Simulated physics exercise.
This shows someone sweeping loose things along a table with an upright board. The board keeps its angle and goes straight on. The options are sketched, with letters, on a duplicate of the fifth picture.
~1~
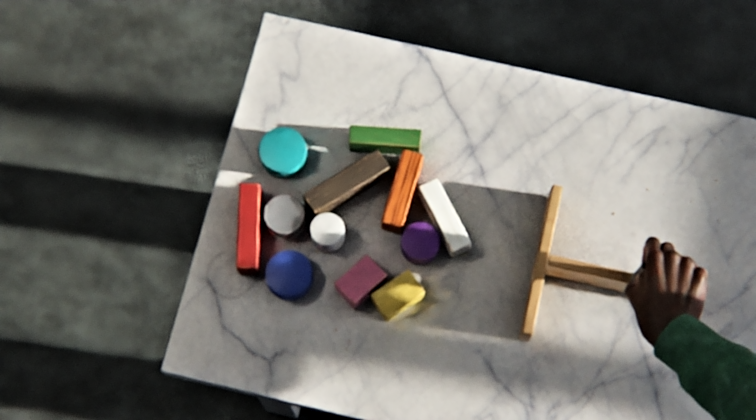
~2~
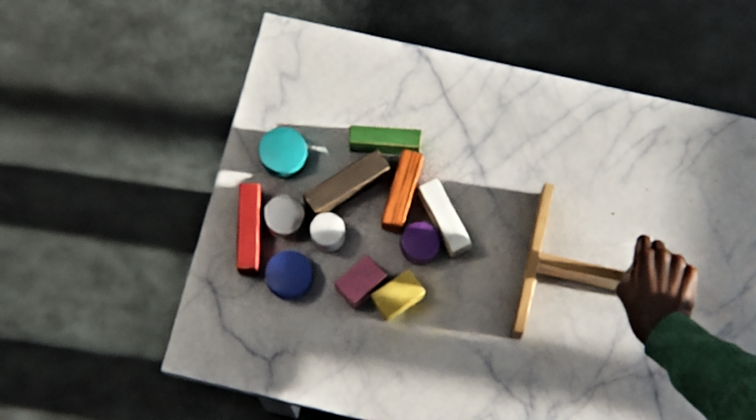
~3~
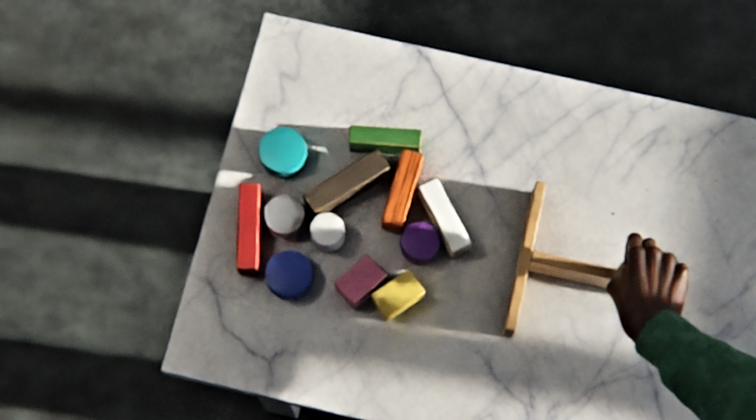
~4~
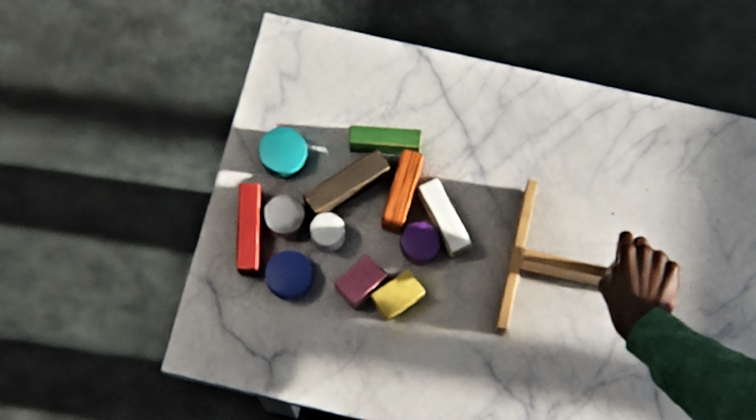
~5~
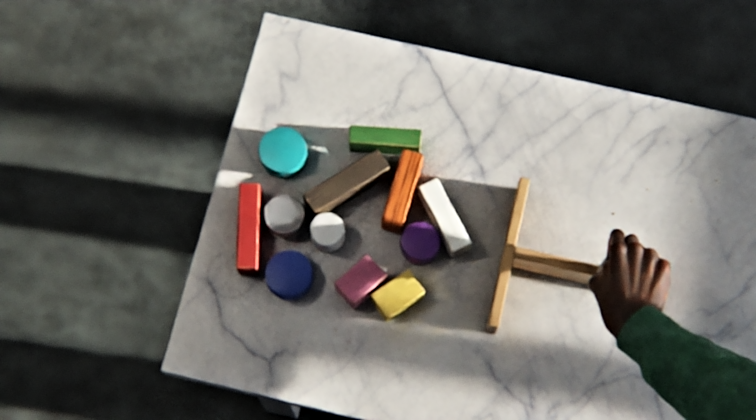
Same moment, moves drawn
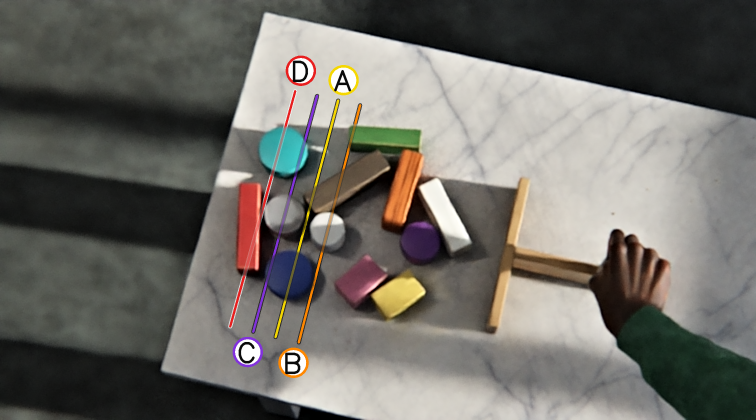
A dark-skinned hand in a green sleeve slides an upright wooden board by its handle slowly leftward across a pale marble table, seen from above by a still camera. Left of the board lie orange, white, brown, green and red sticks, with turquoise, gray, white, blue and purple round pieces and pink and yellow blocks lower down. The board covers a short distance, touching none of them, and they stay still.
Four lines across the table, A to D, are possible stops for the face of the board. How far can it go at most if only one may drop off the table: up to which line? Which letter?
Line A.
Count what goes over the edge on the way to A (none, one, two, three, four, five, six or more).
By then, one.
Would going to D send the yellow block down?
No.
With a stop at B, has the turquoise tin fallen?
No.
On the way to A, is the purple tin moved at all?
By then, yes.
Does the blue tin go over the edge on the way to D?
By then, yes.
On the marked copy, A at (308, 215); B at (330, 220); C at (286, 210); D at (264, 205).
Following A. Soon after the start, board (437, 234); yellow block (391, 295); orange stick (394, 188).
Later, board (364, 218); red stick (234, 228); turquoise tin (279, 151).
In the end, board (311, 206); red stick over the edge; turquoise tin (235, 139); one fallen.
As for the rest, B is within the limit but short; C drops four; D drops five.
